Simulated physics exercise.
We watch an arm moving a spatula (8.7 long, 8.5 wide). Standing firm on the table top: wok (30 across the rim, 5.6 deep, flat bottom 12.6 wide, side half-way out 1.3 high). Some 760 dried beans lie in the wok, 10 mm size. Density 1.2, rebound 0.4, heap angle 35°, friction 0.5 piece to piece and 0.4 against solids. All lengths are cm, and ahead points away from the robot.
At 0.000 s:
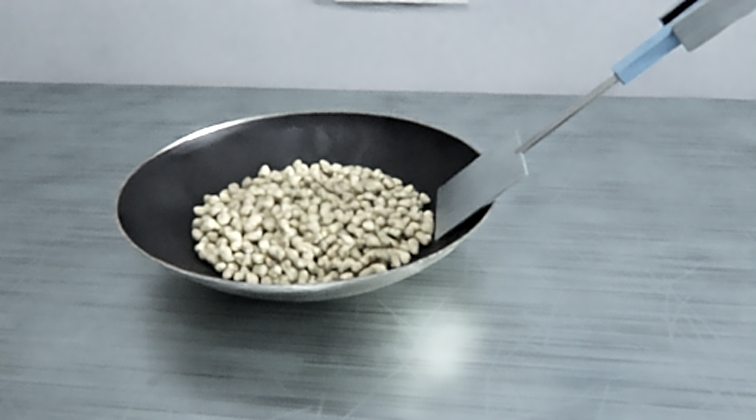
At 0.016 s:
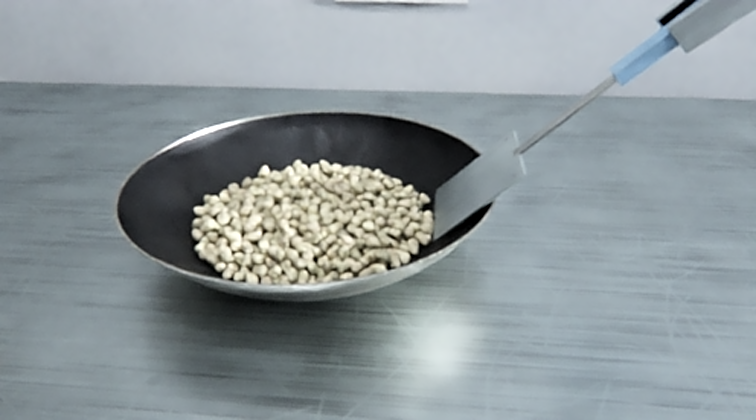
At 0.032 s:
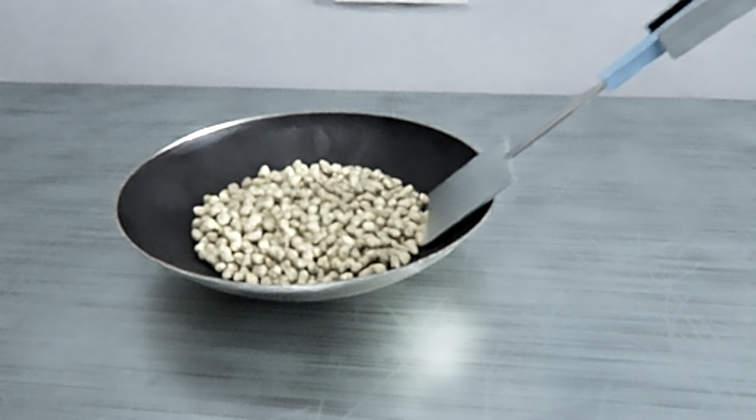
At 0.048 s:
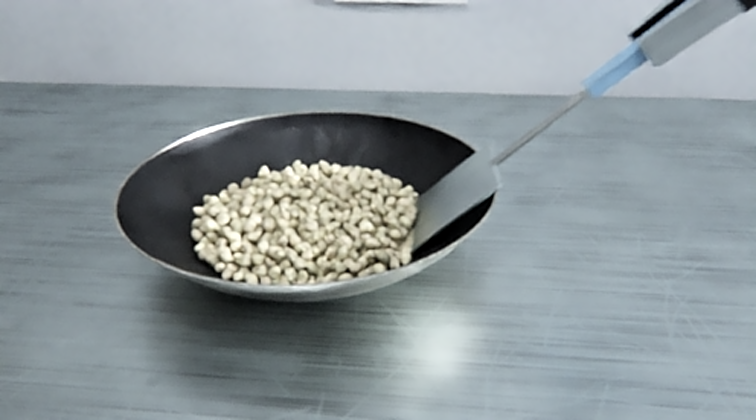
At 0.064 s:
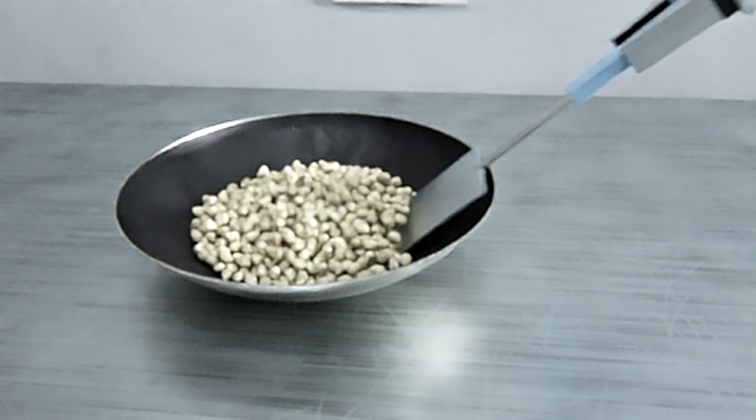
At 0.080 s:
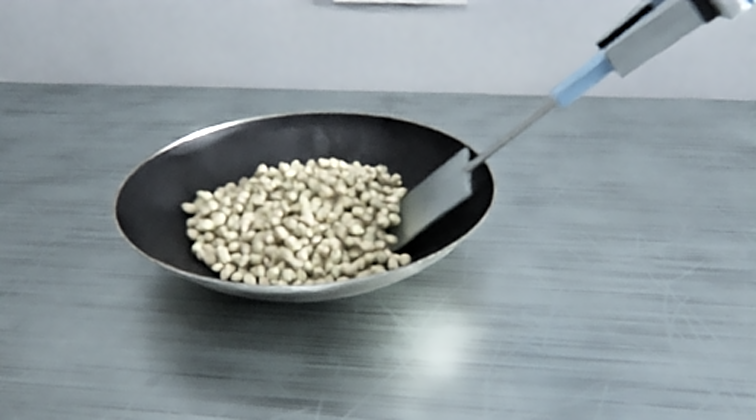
To begin with, a spatula on a robotic arm rests against the right side of a dark wok filled with pale dried beans on a grey table. The arm then slides the spatula slowly leftward and slightly down into the wok, pushing the right edge of the pile, and the beans shift a little to the left.
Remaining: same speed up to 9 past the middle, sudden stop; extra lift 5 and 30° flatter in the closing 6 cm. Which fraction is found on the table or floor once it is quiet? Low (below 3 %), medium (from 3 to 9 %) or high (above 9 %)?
A medium share, from 3 to 9 %, ends on the table or floor.
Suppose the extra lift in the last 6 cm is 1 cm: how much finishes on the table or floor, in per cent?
About 10 per cent.
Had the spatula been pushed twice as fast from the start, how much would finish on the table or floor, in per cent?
It would be near 25 per cent.
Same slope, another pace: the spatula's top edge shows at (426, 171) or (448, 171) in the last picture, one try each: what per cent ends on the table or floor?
Some 25 and 15 per cent.
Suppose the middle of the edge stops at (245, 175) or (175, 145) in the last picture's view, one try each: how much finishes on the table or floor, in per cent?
About 0 and 20 per cent.
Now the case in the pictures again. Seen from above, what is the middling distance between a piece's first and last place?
About 5 cm.
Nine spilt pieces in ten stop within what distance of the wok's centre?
Some 25 cm.
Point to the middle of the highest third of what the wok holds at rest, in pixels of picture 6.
At about (192, 186).
By 0.17 s, sloping 44°, highest piece 5 above the table; 765 in the wok.
By 0.26 s, sloping 35°, highest piece 6 above the table; 765 in the wok.
By 0.50 s, sloping 14°, highest piece 7 above the table; 722 in the wok, 31 on the table or floor, 12 on the blade or in flight.
By 1.55 s, sloping 14°, highest piece 7 above the table; 722 in the wok, 43 on the table or floor.
Final count, 722 in the wok, 43 on the table or floor. That is 6 % on the table or floor.
